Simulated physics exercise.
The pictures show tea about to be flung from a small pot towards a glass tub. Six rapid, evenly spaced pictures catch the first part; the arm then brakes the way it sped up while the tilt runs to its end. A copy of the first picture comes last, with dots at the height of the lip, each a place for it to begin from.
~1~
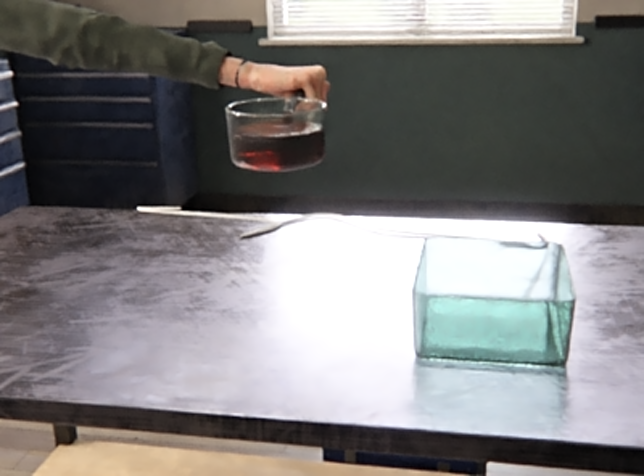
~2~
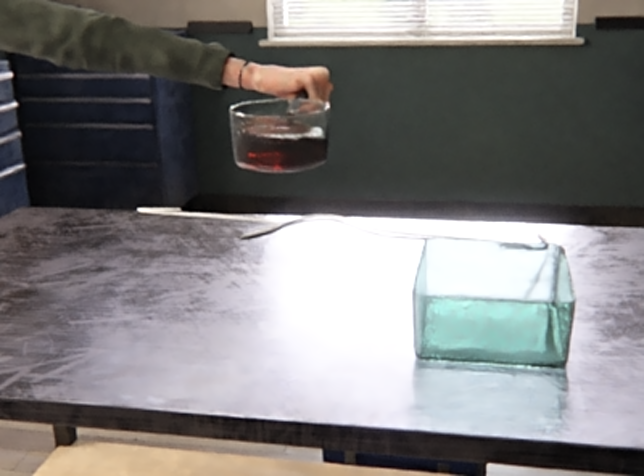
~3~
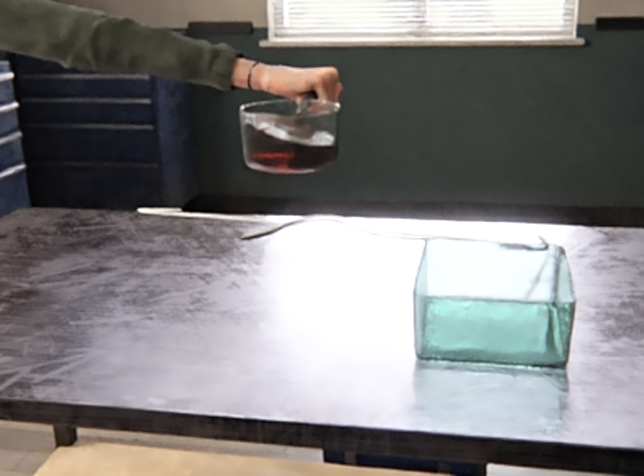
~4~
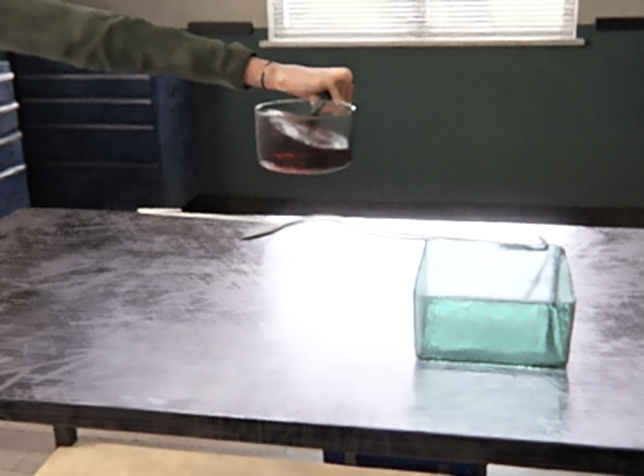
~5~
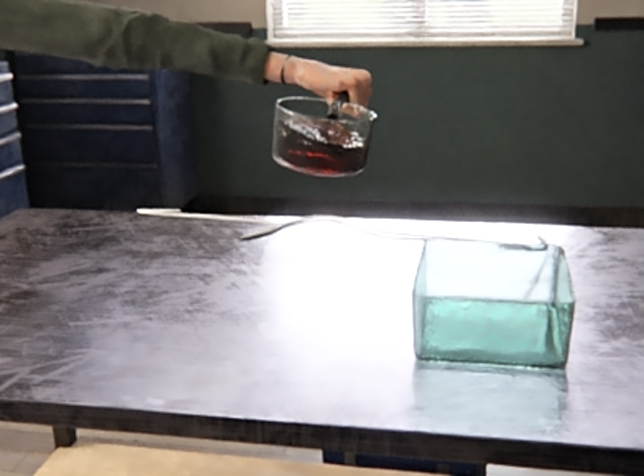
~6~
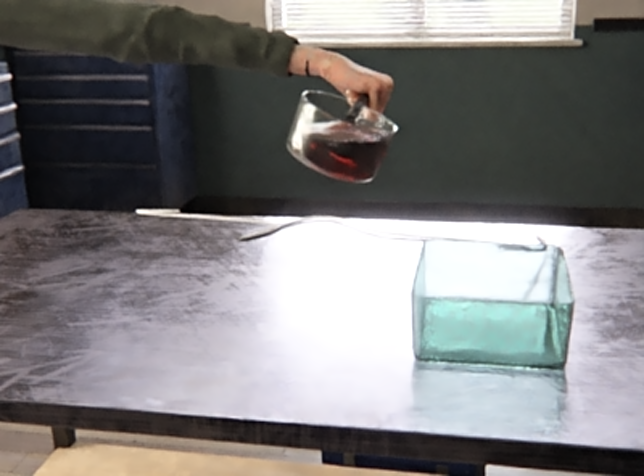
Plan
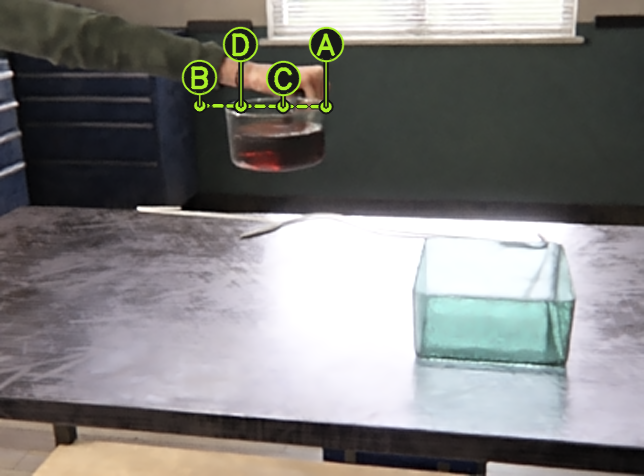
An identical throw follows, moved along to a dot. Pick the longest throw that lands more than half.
Take C.
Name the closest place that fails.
D it is.
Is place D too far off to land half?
Yes, that goes wrong.
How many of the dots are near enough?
Two of the four.
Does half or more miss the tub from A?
No.
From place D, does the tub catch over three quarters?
No, it does not.
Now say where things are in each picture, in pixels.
The first picture shows upright, lip at (322, 106); tub from (413, 355) to (568, 365); nothing has left yet.
The second picture shows upright, lip at (325, 107); nothing has left yet.
The third picture shows upright, lip at (336, 108); nothing has left yet.
The fourth picture shows upright, lip at (352, 110); nothing has left yet.
The fifth picture shows tipped about 9°, lip at (373, 117); nothing has left yet.
The sixth picture shows tipped about 22°, lip at (394, 129); nothing has left yet.
In lime, A at (326, 106); B at (199, 105); C at (283, 106); D at (240, 106).
Choosing A, about 86 % lands in the tub, 5 % falls short and 9 % goes beside or beyond.
Choosing B, about 0 % lands in the tub, 100 % falls short.
Choosing C, about 62 % lands in the tub, 28 % falls short and 10 % goes beside or beyond.
Choosing D, about 27 % lands in the tub, 67 % falls short and 6 % goes beside or beyond.
